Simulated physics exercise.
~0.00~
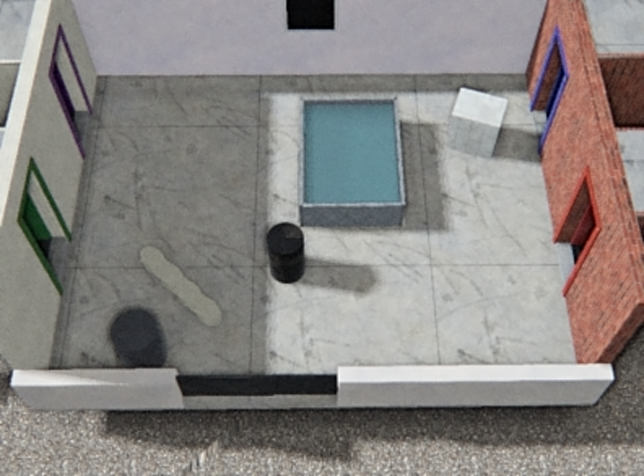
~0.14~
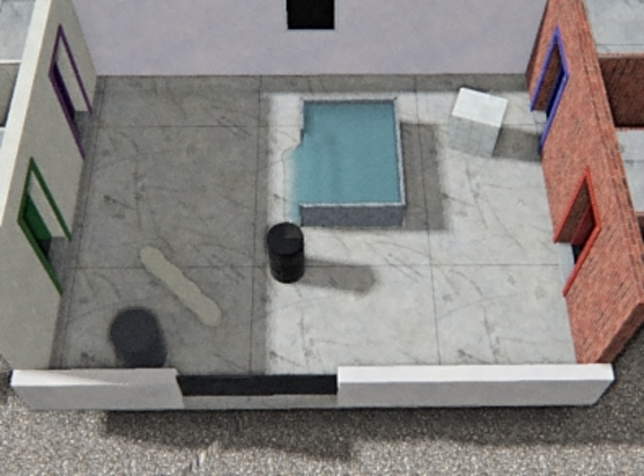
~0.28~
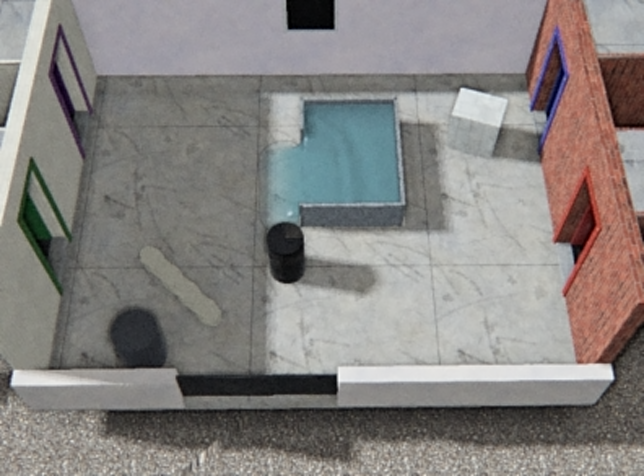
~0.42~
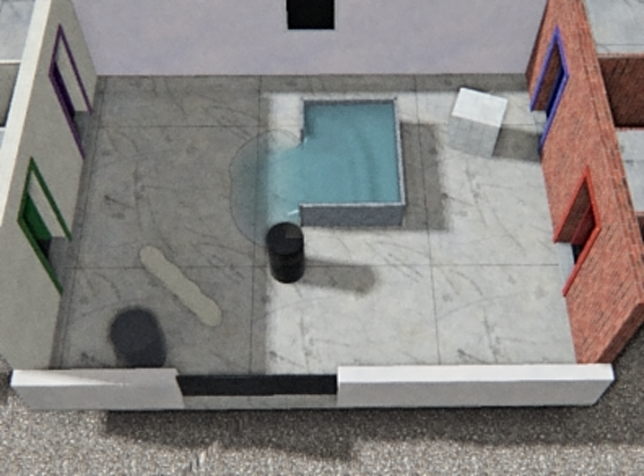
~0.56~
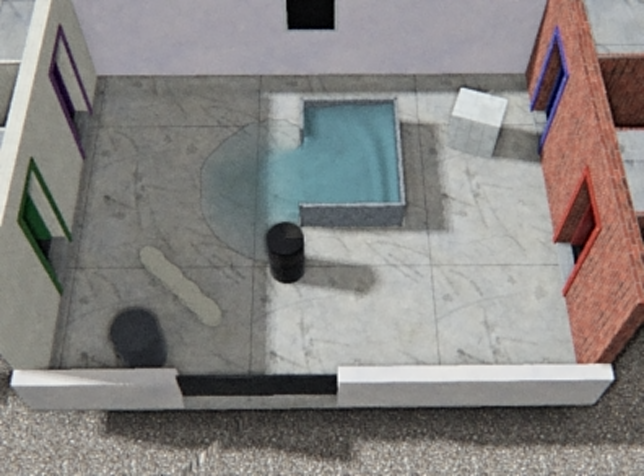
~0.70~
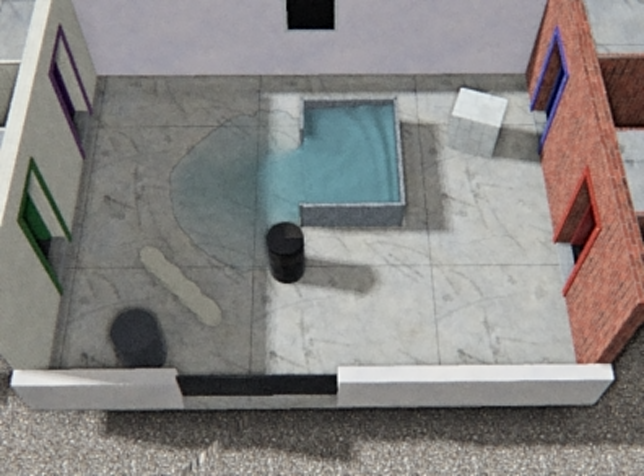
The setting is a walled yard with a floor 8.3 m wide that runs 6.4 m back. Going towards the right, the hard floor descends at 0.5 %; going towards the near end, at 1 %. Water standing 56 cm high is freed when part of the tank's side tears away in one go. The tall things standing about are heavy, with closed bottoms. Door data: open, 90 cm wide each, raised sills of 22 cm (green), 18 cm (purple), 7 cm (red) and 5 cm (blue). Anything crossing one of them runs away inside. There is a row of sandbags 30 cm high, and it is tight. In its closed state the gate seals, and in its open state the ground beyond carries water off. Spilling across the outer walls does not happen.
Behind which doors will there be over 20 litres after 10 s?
Outcome: At the green door the limit will not be outstripped, at the purple door the limit will not be outstripped, at the red door the limit will not be outstripped, at the blue door the limit will not be outstripped.
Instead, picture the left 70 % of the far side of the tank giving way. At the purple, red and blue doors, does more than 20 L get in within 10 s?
Here's how it goes: Purple falls short, red falls short, blue exceeds it.
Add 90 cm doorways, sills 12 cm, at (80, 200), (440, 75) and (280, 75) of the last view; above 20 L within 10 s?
Note, doorways in listed order: Goes beyond, stays short, stays short.
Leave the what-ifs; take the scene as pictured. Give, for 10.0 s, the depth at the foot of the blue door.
Looks like about 5.0 cm at that spot.
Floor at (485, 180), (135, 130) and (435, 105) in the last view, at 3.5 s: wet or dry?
Point 1: Unreached; point 2: Reached; point 3: Unreached.
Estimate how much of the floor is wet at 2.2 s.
Close to 30 in a hundred.
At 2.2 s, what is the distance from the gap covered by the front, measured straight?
About 4.8 m out.
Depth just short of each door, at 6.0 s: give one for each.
In centimetres, the green door has 8, the purple door 10, the red door 0 and the blue door 0.
After 1.4 s water covers 25 % of the floor and is deepest (27 cm) near (291, 210); green door not reached, purple door not reached, red door not reached, blue door not reached.
After 2.2 s water covers 30 % of the floor and is deepest (29 cm) near (71, 238); green door 22 cm at the sill, 0 L in, purple door 19 cm at the sill, 0 L in, red door not reached, blue door not reached.
After 3.5 s water covers 40 % of the floor and is deepest (20 cm) near (84, 221); green door 14 cm at the sill, 2 L in, purple door 14 cm at the sill, 1 L in, red door not reached, blue door not reached.
After 6.0 s water covers 60 % of the floor and is deepest (14 cm) near (46, 388); green door 8 cm at the sill, 3 L in, purple door 10 cm at the sill, 1 L in, red door not reached, blue door not reached.
After 10.0 s water covers 85 % of the floor and is deepest (11 cm) near (46, 388); green door 8 cm at the sill, 3 L in, purple door 3 cm at the sill, 1 L in, red door 5 cm at the sill, 0 L in, blue door 5 cm at the sill, 1 L in.
